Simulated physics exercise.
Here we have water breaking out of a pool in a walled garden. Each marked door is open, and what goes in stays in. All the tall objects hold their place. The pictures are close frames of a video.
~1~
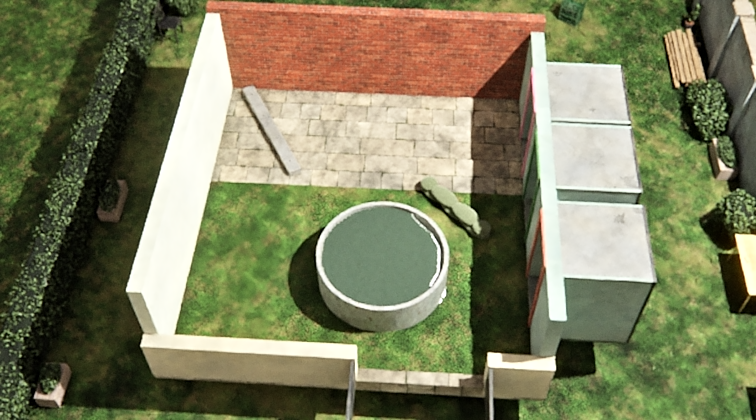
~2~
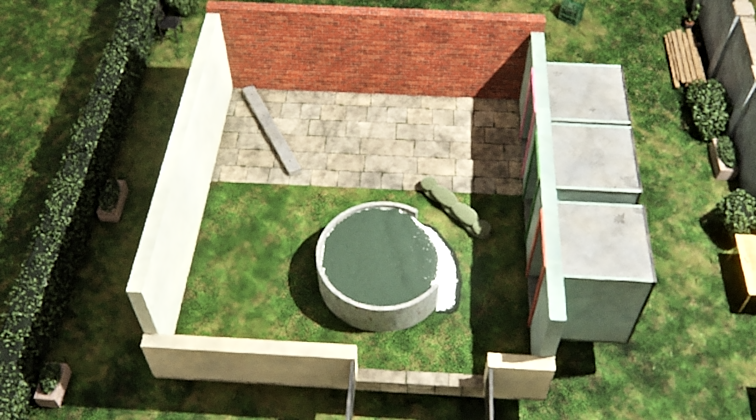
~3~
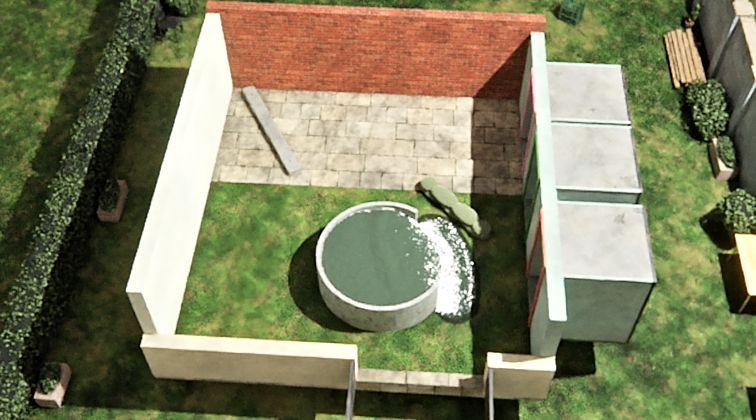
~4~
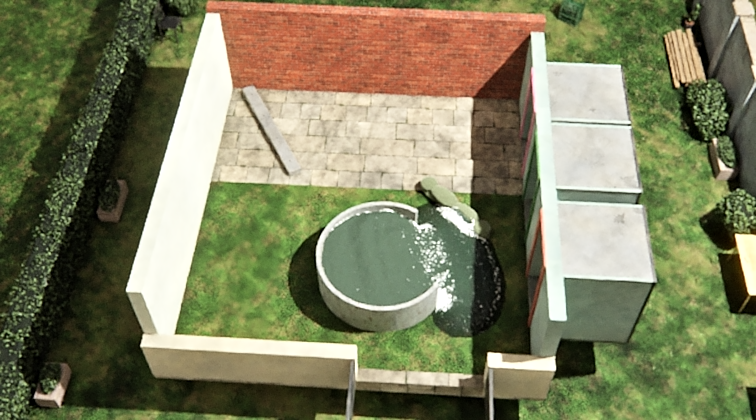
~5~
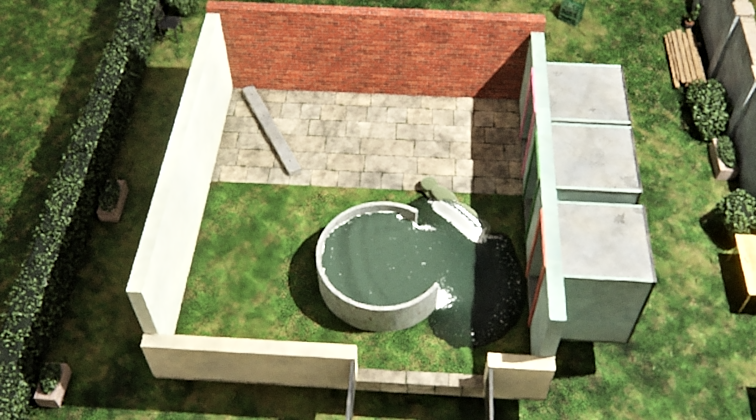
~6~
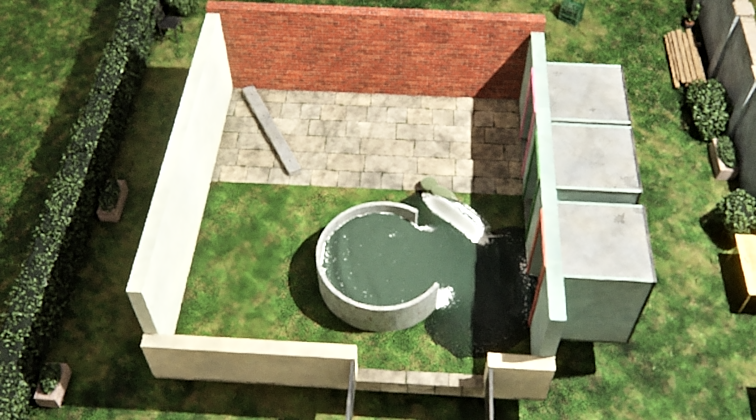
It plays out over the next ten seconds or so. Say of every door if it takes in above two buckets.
In the end: The pink door stays under that; the red door takes more than that; the green door takes more than that.
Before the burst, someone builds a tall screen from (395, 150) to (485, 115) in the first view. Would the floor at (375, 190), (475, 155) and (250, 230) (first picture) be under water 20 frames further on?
In turn: Awash, wet, not flooded.
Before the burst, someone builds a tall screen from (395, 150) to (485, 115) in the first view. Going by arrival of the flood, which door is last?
That is the pink-painted one.
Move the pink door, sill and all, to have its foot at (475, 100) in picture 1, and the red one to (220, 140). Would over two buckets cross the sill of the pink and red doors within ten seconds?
In short: The pink one takes more, the red one keeps below it.
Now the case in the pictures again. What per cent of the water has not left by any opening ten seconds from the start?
Some 68 per cent.
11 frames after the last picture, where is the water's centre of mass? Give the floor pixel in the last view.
Near (434, 265).
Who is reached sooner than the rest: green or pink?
It is the green-painted one.
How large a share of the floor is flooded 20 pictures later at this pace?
Some 55 per cent.
A moment on, water covers 20 % of the floor; the pink door not reached, the red door over two buckets in, the green door under two buckets in.
Next, water covers 30 % of the floor; the pink door wet at the sill, nothing in, the red door far over two buckets in, the green door over two buckets in.
Then, water covers 55 % of the floor; the pink door wet at the sill, nothing in, the red door far over two buckets in, the green door over two buckets in.
Later, water covers 75 % of the floor; the pink door wet at the sill, nothing in, the red door far over two buckets in, the green door over two buckets in.
In the end, water covers 90 % of the floor; the pink door wet at the sill, nothing in, the red door far over two buckets in, the green door over two buckets in.
